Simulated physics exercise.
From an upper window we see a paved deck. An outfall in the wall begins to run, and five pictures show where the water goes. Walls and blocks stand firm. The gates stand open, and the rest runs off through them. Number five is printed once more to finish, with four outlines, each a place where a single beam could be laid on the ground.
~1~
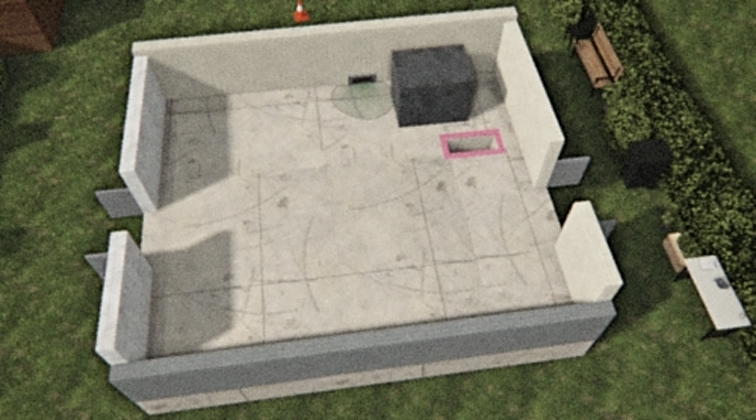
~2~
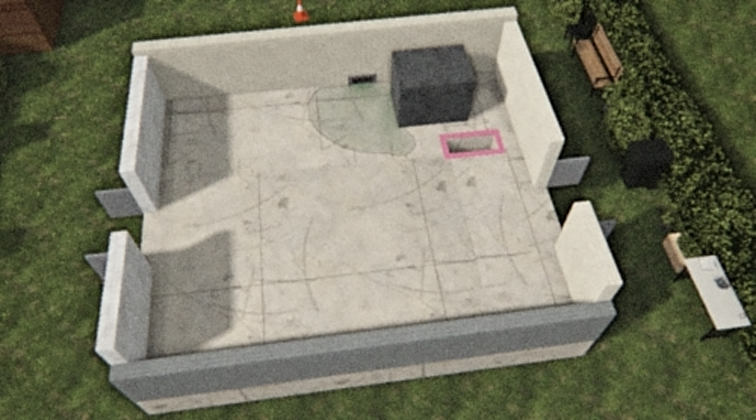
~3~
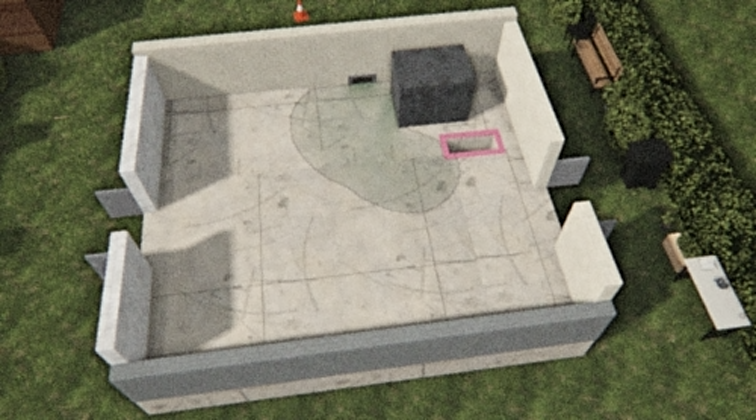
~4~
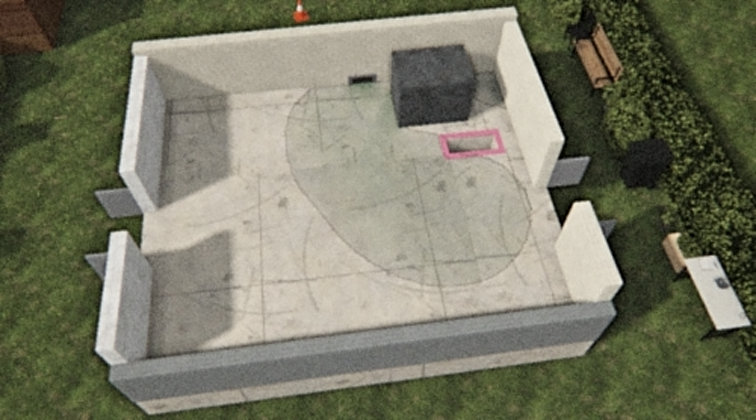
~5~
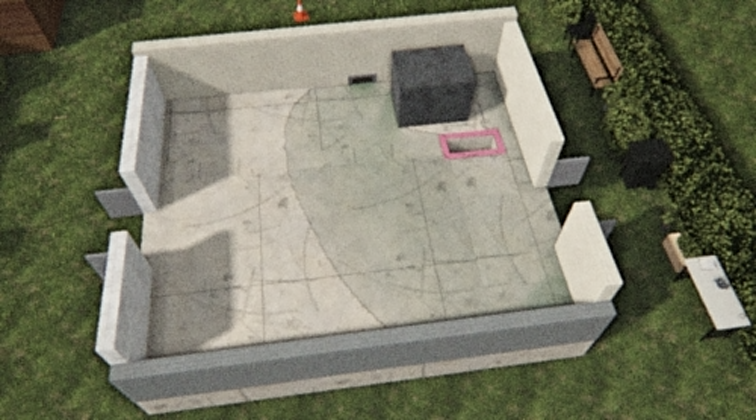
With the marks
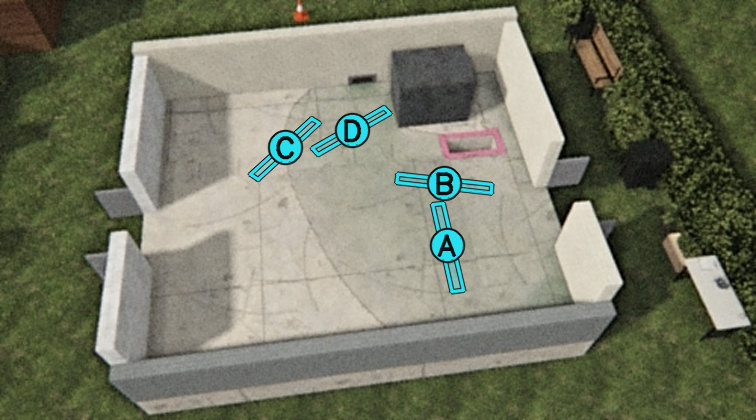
A paved deck enclosed by low pale walls, with open gates on the left and right, is seen from a high window above grass. A dark grey block stands near the back wall beside a small dark outfall, with a pink-edged drain pit just in front and a hedge, bench and white table to the right. Greenish water spreads from the outfall, curving around the block and widening toward the front and right until it enters the pit, while the view stays still.
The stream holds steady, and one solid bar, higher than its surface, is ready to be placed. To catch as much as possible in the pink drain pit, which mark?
It is B.
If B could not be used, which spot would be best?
D it is.
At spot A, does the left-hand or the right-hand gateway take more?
The right gate.
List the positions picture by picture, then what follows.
In the first picture, outfall at (362, 79); pink drain pit at (472, 144); open gate at (544, 216); open gate at (155, 240); 3 % of the ground under water, visible out to (391, 107); pink drain pit still dry.
In the second picture, 8 % of the ground under water, visible out to (413, 143); pink drain pit still dry.
In the third picture, 18 % of the ground under water, visible out to (420, 205); pink drain pit still dry.
In the fourth picture, 35 % of the ground under water, visible out to (476, 275); pink drain pit still dry.
In the fifth picture, 50 % of the ground under water, visible out to (551, 288); pink drain pit taking water.
In cyan, A from (457, 290) to (437, 204); B from (397, 178) to (491, 188); C from (254, 176) to (315, 120); D from (315, 151) to (386, 110).
If A is chosen, about 8 % of the stream goes into the pink drain pit, about 87 % out by the gates.
If B is chosen, about 22 % of the stream goes into the pink drain pit, about 75 % out by the gates.
If C is chosen, about 6 % of the stream goes into the pink drain pit, about 90 % out by the gates.
If D is chosen, about 12 % of the stream goes into the pink drain pit, about 82 % out by the gates.
